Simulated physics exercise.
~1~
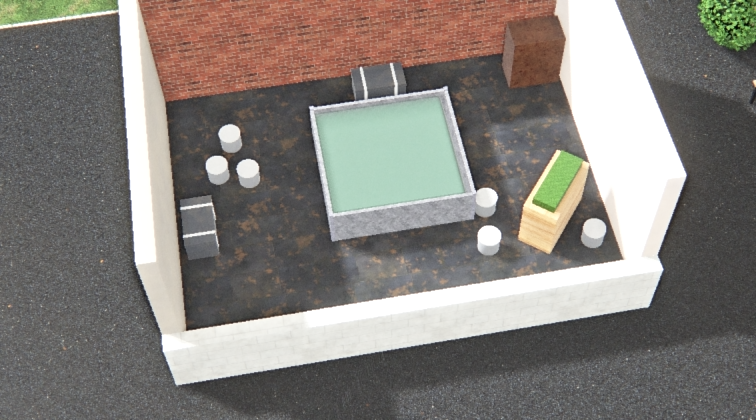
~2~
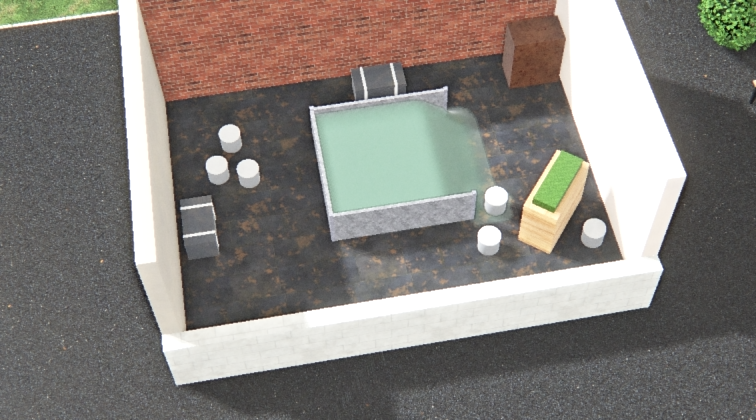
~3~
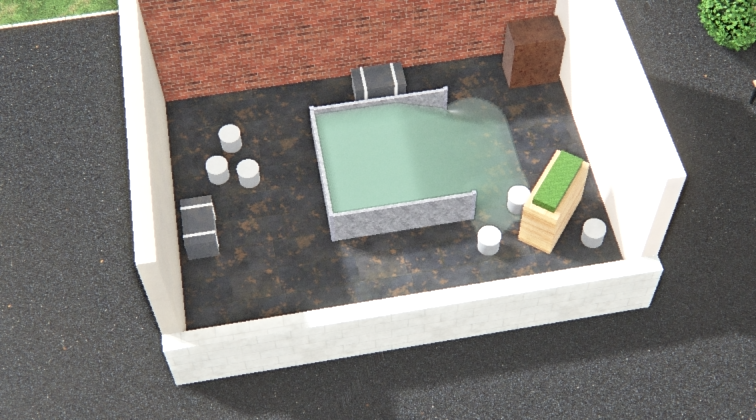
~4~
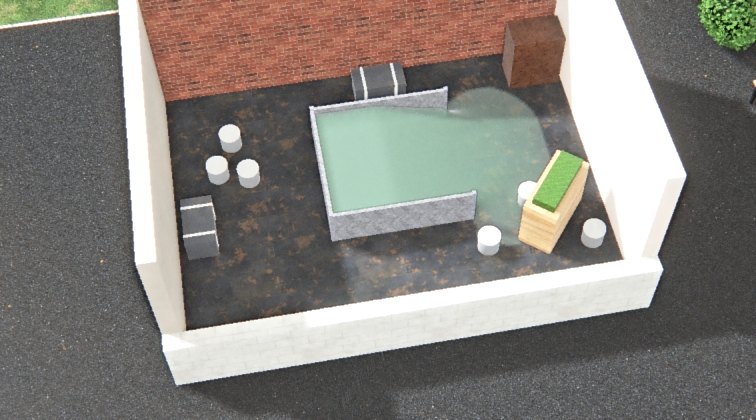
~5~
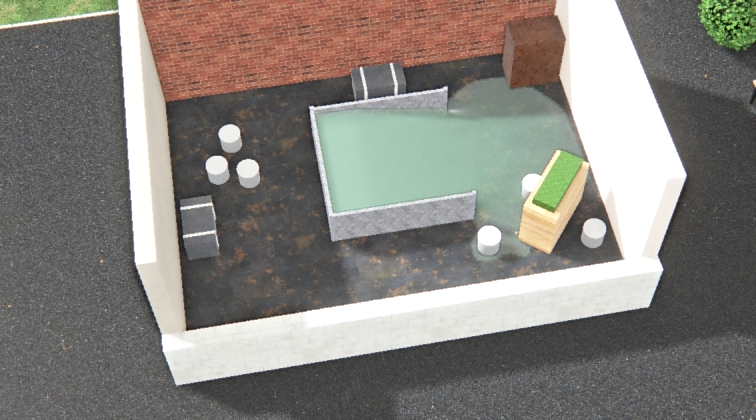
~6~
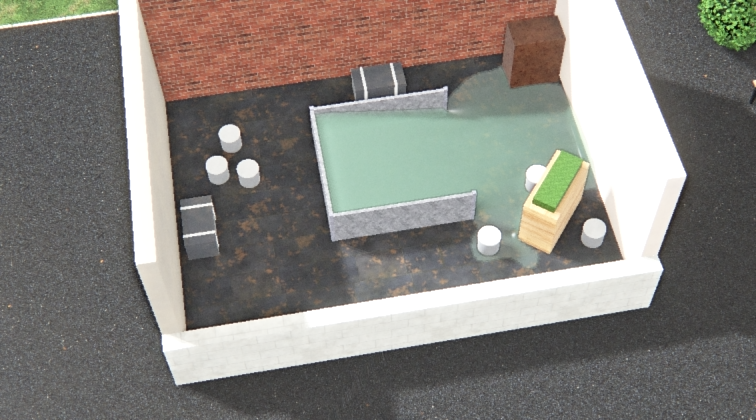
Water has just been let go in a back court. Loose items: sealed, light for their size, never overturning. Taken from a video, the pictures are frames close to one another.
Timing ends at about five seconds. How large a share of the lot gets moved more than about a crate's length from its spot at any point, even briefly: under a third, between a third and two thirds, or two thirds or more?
Portion: One third through two thirds.
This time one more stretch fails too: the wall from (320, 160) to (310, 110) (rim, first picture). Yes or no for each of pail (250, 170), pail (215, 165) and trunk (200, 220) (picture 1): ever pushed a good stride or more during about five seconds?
Lab note - in sequence: Made it that far; made it that far; made it that far.
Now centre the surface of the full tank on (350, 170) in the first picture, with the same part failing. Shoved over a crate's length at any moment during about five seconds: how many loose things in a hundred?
My guess is about 50 percent of them.
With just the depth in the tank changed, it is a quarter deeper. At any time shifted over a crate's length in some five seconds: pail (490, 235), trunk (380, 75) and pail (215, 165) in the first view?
The first did it, the next did it, and the last came up short.
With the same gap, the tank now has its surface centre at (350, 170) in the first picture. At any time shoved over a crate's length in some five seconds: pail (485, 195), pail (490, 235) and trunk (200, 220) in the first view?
Object by object, in turn: Travelled a good distance, travelled a good distance, lingered near its place.
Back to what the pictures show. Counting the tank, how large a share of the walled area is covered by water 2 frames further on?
Around 35 percent.
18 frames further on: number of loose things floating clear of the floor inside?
I count 2.
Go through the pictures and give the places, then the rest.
In the first picture, a pail at (486, 197) rests on the ground; a pail at (490, 235) rests on the ground; 0 of 8 have shifted.
In the second picture, a pail at (497, 196), on the bottom, close to its start; a pail at (490, 235), on the bottom; 1 of 8 have shifted.
In the third picture, a pail at (519, 195), on the bottom, a stride from its start; a pail at (490, 235) rests on the ground; 1 of 8 have shifted.
In the fourth picture, a pail at (530, 190) rests on the ground, a stride from its start; a pail at (490, 235) rests on the ground; 1 of 8 have shifted.
In the fifth picture, a pail at (534, 183) floats, a stride from its start; a pail at (490, 235) rests on the ground; 1 of 8 have shifted.
In the sixth picture, a pail at (538, 174) floats, a stride from its start; a pail at (490, 235), on the bottom; 1 of 8 have shifted.
A moment on, 1 of 8 are well off their spots; 1 afloat.
Next, 3 of 8 are well off their spots; 2 afloat.
Later, 3 of 8 are well off their spots; 2 afloat.
In the end, 4 of 8 are well off their spots, and 4 have been at some point; 3 afloat.
